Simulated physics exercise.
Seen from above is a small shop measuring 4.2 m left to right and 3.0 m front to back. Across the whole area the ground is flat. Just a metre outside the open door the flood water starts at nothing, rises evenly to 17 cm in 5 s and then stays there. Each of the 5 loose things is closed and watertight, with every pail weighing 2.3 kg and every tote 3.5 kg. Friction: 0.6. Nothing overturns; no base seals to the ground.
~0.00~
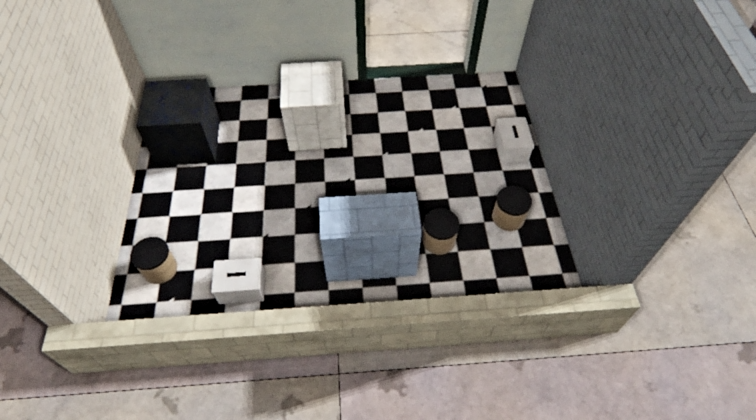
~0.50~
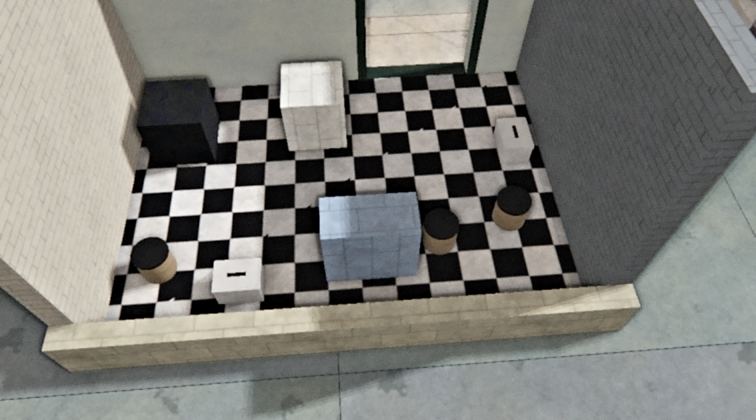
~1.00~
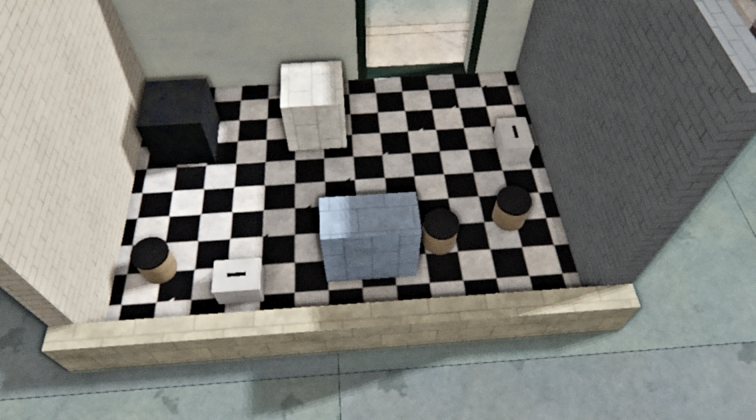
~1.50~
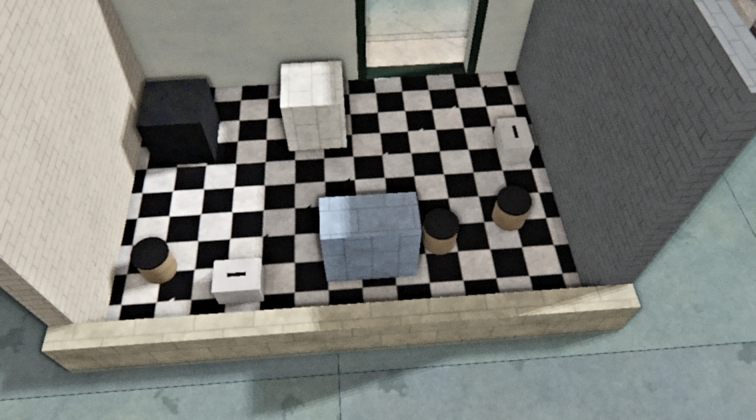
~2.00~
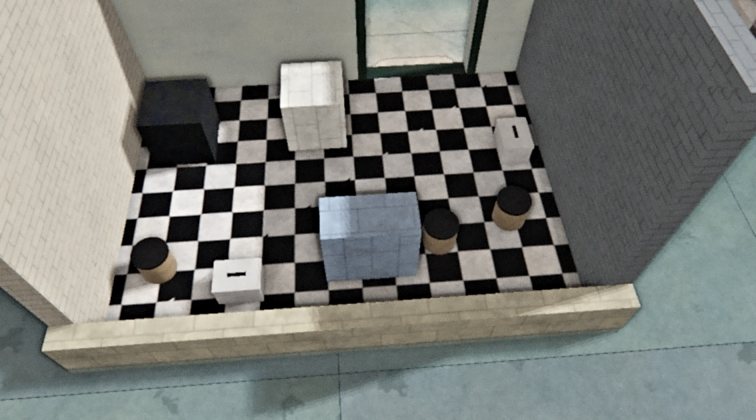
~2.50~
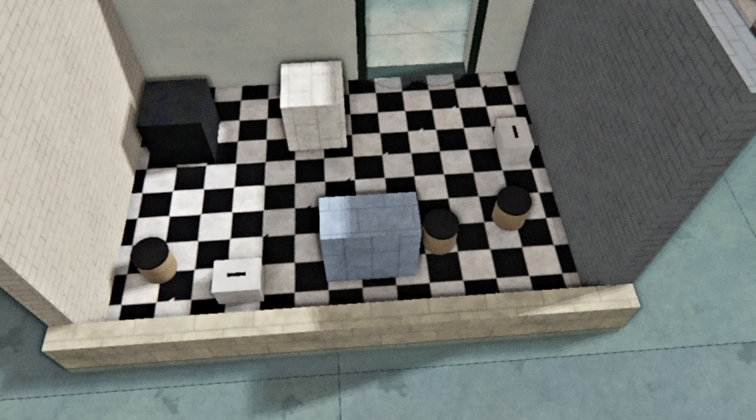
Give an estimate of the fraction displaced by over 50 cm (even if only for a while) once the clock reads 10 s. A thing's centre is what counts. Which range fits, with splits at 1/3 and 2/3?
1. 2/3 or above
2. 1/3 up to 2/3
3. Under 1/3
Answer: 1.
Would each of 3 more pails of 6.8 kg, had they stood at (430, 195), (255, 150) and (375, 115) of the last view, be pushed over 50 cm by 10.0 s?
Result, in listed order: Exceeded / not exceeded / exceeded.
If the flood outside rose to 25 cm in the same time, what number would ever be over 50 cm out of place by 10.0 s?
You'd get 5 in that case.
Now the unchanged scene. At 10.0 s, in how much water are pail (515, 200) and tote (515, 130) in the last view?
12 and 12 cm.
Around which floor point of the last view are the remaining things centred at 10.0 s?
Roughly at (297, 275).
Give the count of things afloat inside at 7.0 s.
My tally comes to 3.
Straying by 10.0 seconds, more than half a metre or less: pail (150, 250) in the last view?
The verdict is a smaller shift.
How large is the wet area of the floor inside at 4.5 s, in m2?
The covered patch comes to about 3.5 m2.
After 3.5 s 0 of 5 are over 50 cm from their spots; 0 afloat.
After 4.5 s 0 of 5 are over 50 cm from their spots; 0 afloat.
After 7.0 s 3 of 5 are over 50 cm from their spots; 3 afloat.
After 10.0 s 4 of 5 are over 50 cm from their spots, and 4 have been at some point; 5 afloat.
